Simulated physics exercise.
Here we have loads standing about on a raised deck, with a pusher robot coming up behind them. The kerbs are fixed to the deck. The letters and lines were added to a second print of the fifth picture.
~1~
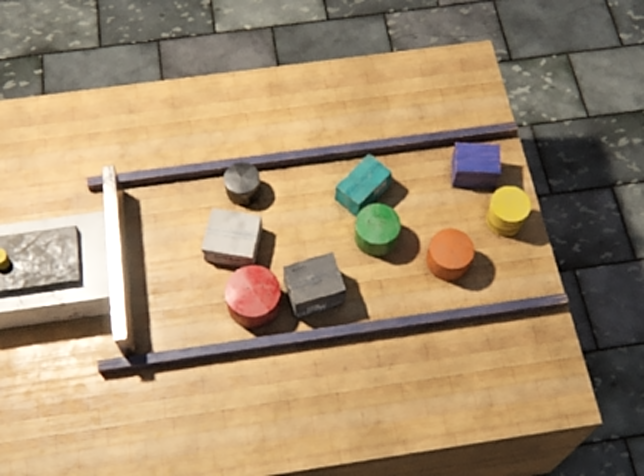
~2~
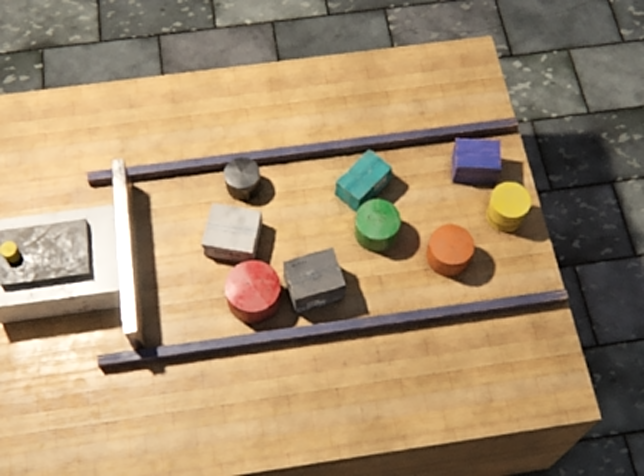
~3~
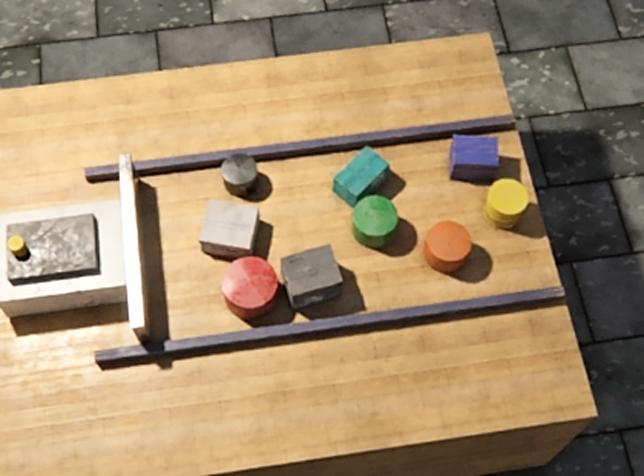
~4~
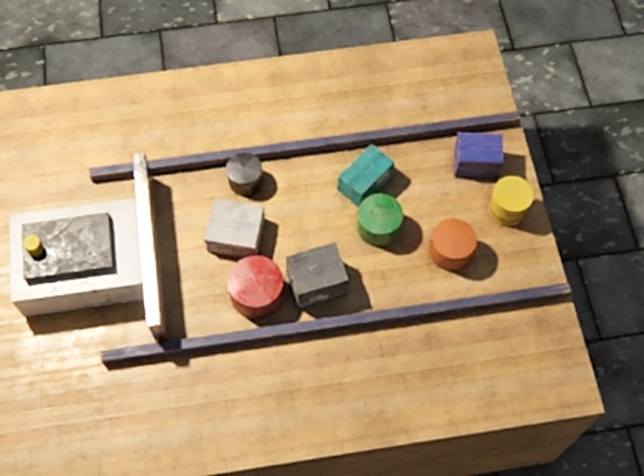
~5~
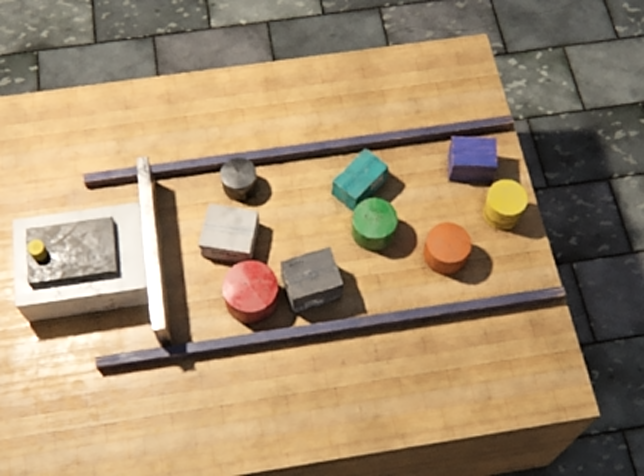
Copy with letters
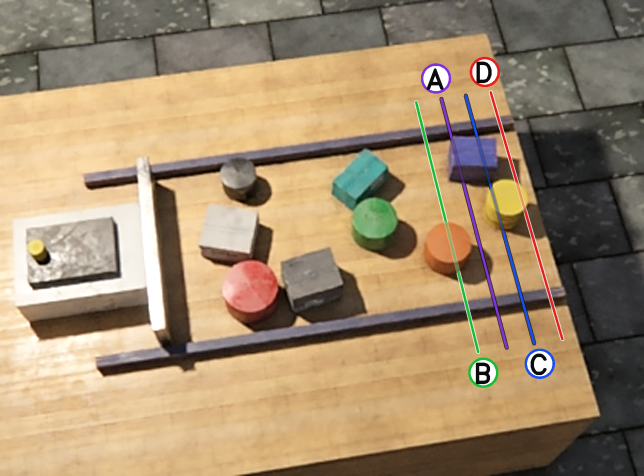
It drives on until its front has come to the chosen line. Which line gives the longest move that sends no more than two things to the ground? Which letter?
At B, and not beyond.
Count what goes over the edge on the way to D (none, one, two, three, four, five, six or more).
Six or more.
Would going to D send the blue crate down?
Yes.
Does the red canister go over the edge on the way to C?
No.
On the marked copy, A at (472, 215); B at (445, 219); C at (498, 212); D at (524, 208).
Taking B. A third of the way, robot (189, 234); black canister (275, 175); red canister (302, 283).
Two thirds of the way, robot (297, 218); yellow pail (510, 200); orange canister (497, 236).
When it is over, robot (378, 207); orange canister over the edge; yellow pail over the edge; two fallen.
As for the rest, A drops five; C drops six; D drops nine.
